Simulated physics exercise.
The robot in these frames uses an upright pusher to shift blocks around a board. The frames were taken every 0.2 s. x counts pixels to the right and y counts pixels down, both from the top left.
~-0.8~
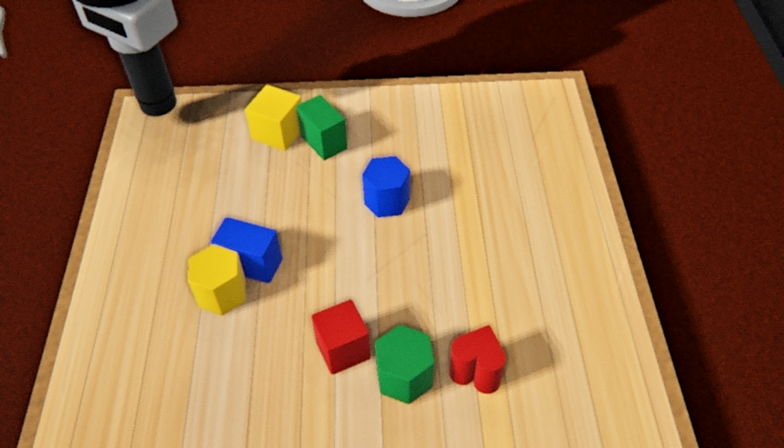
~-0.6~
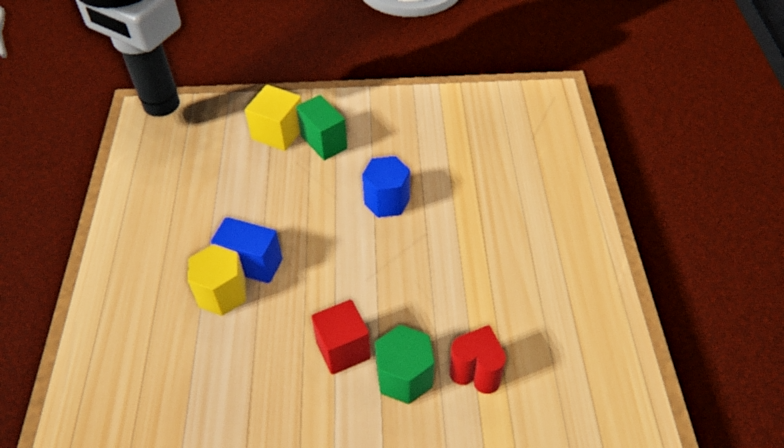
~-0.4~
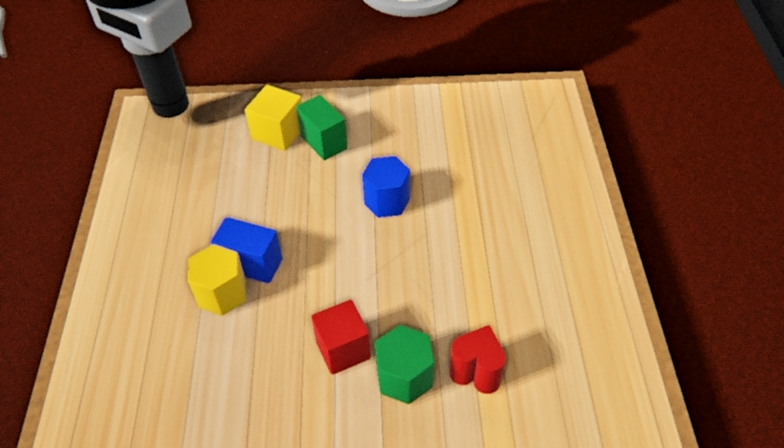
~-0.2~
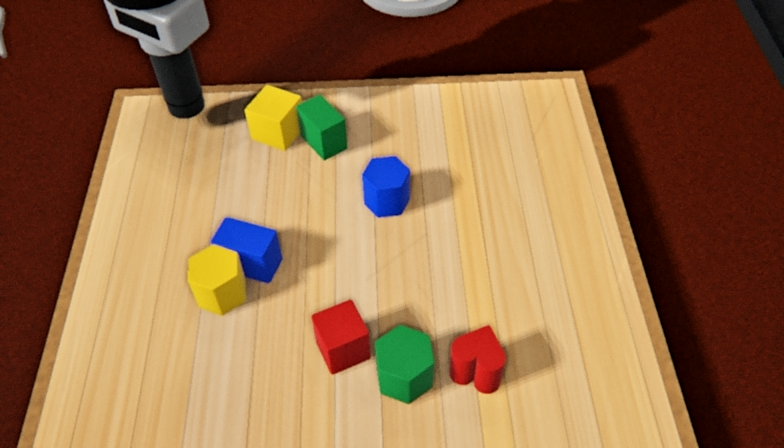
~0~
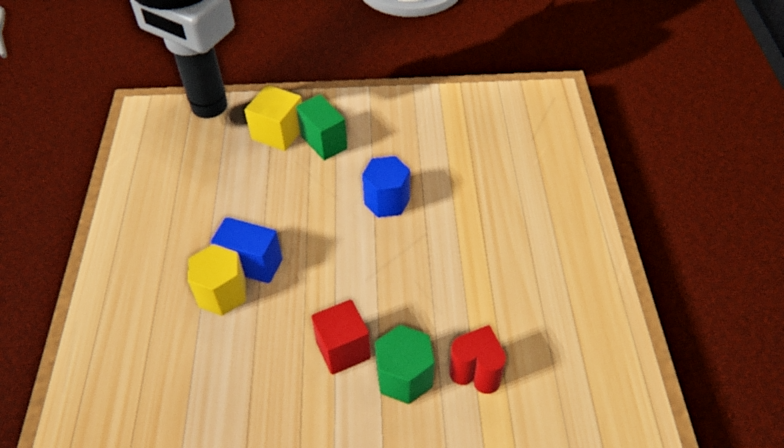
On a wooden board, a black pusher slides right toward the still yellow block.
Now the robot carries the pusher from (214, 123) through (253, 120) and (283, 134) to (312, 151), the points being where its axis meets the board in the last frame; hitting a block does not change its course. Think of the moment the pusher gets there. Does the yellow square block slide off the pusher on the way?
No, I don't think so.
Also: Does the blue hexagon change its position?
I expect not.
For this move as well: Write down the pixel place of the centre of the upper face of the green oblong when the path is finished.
Its top centre is at about (396, 132).
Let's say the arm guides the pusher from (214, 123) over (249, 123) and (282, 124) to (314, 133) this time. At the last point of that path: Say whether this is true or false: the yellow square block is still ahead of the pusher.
It is true.
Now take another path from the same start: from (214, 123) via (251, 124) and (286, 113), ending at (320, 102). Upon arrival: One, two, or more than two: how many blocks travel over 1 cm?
It's going to be two.
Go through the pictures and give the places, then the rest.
Lower end of the pusher (159, 105), tops of blocks, yellow square block (273, 103), green oblong (320, 112), blue hexagon (386, 172), in the first frame.
Pusher (162, 106), blocks as before, in the second frame.
Pusher (171, 106), blocks as before, in the third frame.
Pusher (187, 107), blocks as before, in the fourth frame.
Pusher (210, 107), yellow square block (273, 103), green oblong (320, 112), blue hexagon (386, 172), in the fifth frame.
The first path, step by step. One third of the way, pusher (249, 104); yellow square block (278, 104); green oblong (324, 113).
Two thirds of the way, pusher (281, 118); yellow square block (313, 117); green oblong (361, 124).
At the end, pusher (310, 135); yellow square block (346, 132), turned 15° anticlockwise; green oblong (396, 132), turned 15° anticlockwise; blue hexagon not moved.
